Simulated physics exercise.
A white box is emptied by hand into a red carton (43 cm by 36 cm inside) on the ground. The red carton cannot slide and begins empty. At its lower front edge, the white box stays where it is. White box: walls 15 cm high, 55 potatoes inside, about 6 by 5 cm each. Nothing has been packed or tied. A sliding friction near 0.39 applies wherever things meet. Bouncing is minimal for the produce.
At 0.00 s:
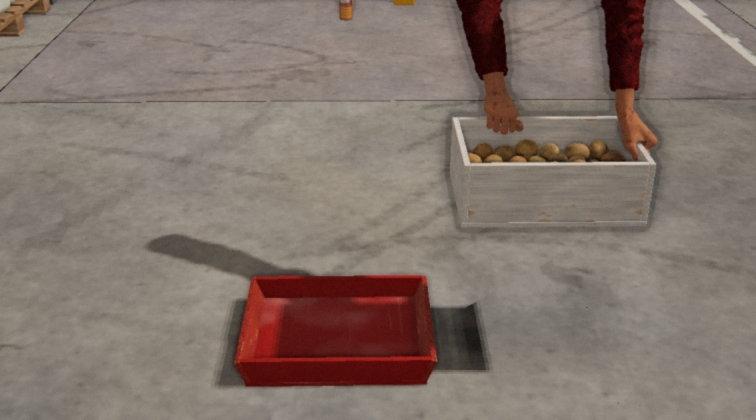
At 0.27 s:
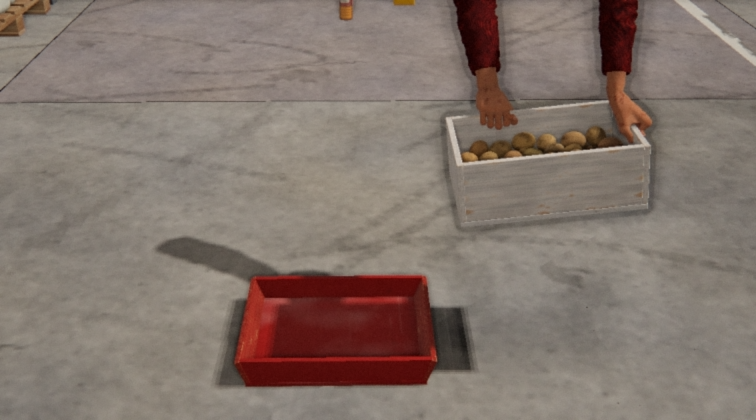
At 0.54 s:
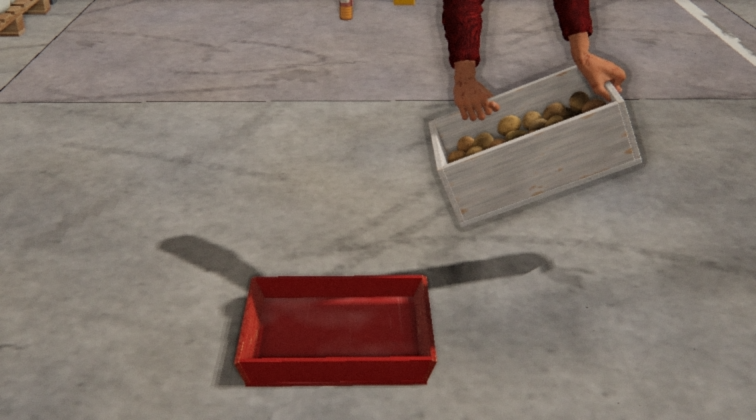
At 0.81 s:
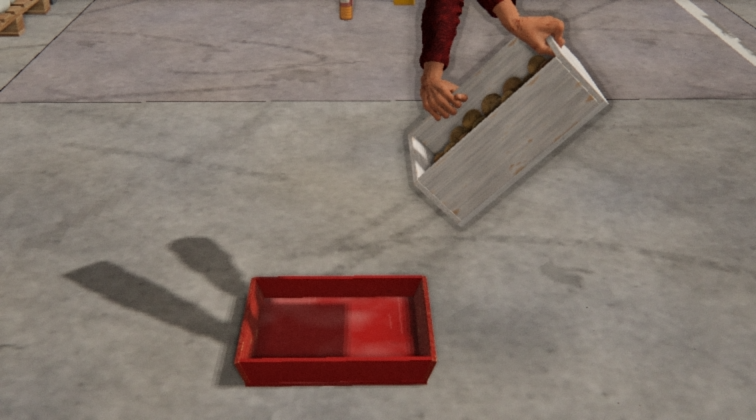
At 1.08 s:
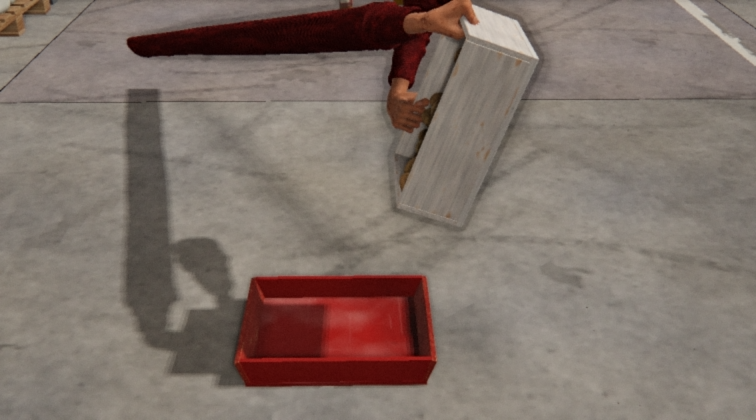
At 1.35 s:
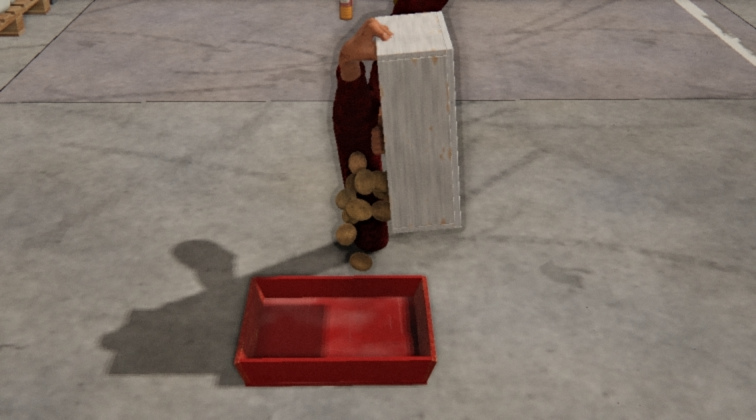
A white box of potatoes is tilted leftward by two hands until several potatoes tumble out.
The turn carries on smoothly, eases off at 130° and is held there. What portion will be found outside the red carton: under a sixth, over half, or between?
Of the load, the part that ends up outside the red carton is smaller than one sixth.
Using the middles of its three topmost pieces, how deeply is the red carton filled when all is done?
It comes to close to 7 centimetres.
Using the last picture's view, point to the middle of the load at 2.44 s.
I'd say close to (309, 332).
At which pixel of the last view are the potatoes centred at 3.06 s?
Look near pixel (309, 330).
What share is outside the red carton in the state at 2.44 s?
Close to 5 in a hundred.
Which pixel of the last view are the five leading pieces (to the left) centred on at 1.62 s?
Close to (274, 323).
After 1.62 s, tilt 115°; 25 still in the white box, 9 in the red carton, 1 outside the red carton and 20 in the air.
After 1.96 s, tilt 129°; 45 in the red carton, 6 outside the red carton and 4 in the air.
After 2.44 s, tilt 130°; 51 in the red carton and 4 outside the red carton.
Final count (at 3.06 s), 51 in the red carton and 4 outside the red carton. Asked share, 4 of 55, 7 per cent.
